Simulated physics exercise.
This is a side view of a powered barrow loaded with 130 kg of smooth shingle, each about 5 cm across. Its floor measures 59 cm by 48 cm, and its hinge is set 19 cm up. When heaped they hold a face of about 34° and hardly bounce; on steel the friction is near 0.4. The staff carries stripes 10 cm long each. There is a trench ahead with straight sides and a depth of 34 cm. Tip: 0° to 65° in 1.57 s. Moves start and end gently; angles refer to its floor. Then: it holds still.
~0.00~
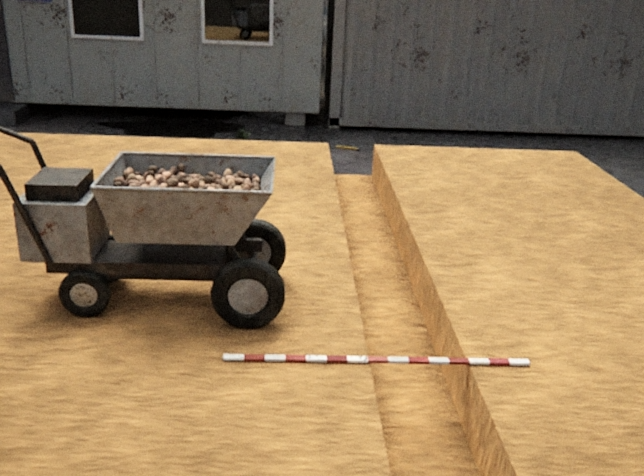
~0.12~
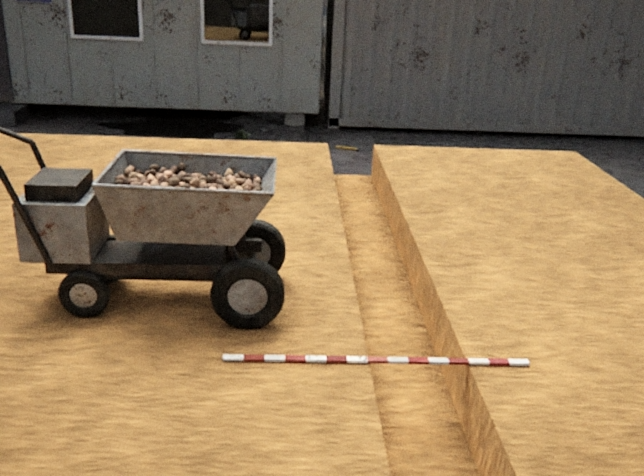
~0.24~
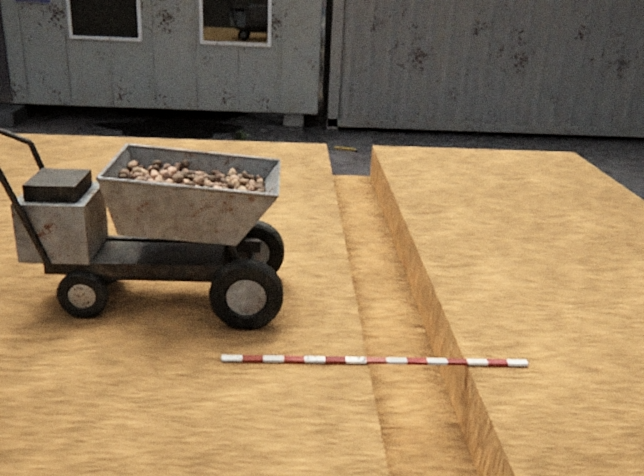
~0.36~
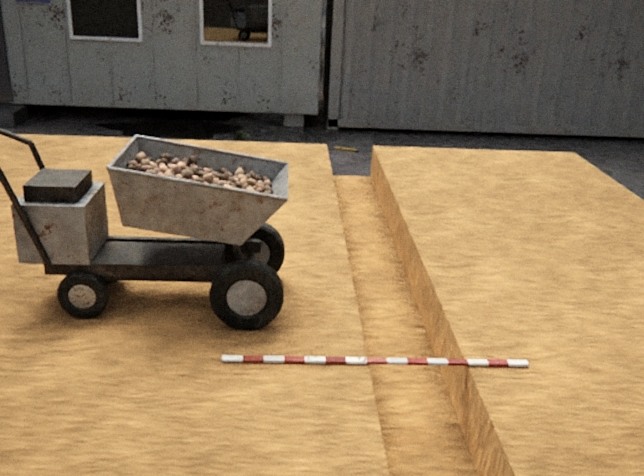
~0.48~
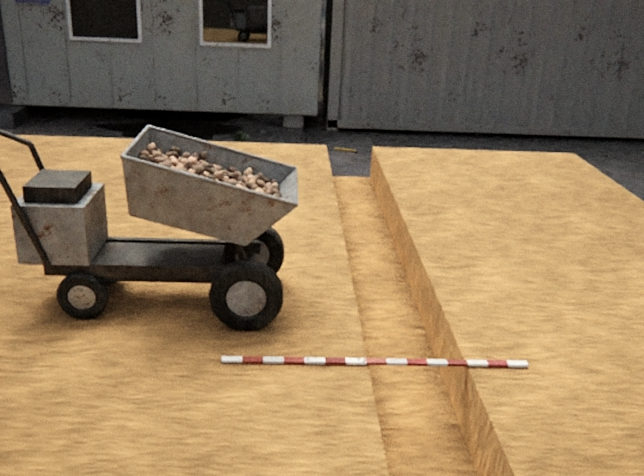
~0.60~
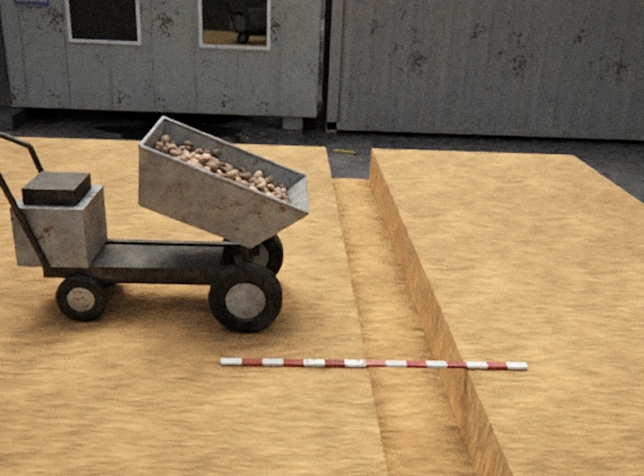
A grey metal tray heaped with small brown and pale stones tilts gently on a dark-wheeled powered barrow, seen from the side and slightly above on sandy ground before weathered grey cabins. A red-and-white striped staff lies in front, across a straight-sided trench right of the barrow. The tray's left end rises steadily while its right lip dips, and the barrow stays still.
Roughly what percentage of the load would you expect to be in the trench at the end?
I'd expect around 87 per cent.
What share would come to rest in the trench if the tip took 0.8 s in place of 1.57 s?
Probably about 85 in a hundred.
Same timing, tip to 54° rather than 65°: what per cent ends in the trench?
Near 45 per cent then.
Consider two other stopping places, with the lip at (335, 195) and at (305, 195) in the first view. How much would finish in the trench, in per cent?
First place roughly 60%, second roughly 80%.
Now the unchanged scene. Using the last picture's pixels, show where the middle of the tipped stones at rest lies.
The tipped stones centre close to (391, 349).
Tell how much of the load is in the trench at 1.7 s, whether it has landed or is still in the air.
By that moment, roughly 35 per cent of the load.
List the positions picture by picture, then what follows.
The tray is at 0°, its lip at (271, 193); the top of the load is at (172, 176), in the first frame.
The tray is at 1°, its lip at (273, 194); the top of the load is at (173, 175); the stones move at 0.2 m/s on average, in the second frame.
Lip at (278, 196), floor tilted 4°, highest stones at (161, 171); the stones move at 0.3 m/s on average, in the third frame.
Lip at (287, 200), floor tilted 9°, highest stones at (156, 163); the stones move at 0.4 m/s on average, in the fourth frame.
The tray is at 15°, its lip at (298, 205); the top of the load is at (159, 155); the stones move at 0.5 m/s on average, in the fifth frame.
Lip at (309, 214), floor tilted 21°, highest stones at (167, 147); the stones move at 0.6 m/s on average, in the sixth frame.
After 1.2 s the floor is at 55°; 100 % in the tray; the foremost stones are at (344, 235).
After 1.7 s the floor is at 65°; 63 % in the tray, 1 % short of the trench, 37 % in the trench; the foremost stones are at (429, 341).
After 2.0 s the floor is at 65°; 39 % in the tray, 1 % short of the trench, 60 % in the trench; the foremost stones are at (430, 348).
After 4.0 s the floor is at 65°; 13 % in the tray, 1 % short of the trench, 87 % in the trench; the foremost stones are at (435, 350).
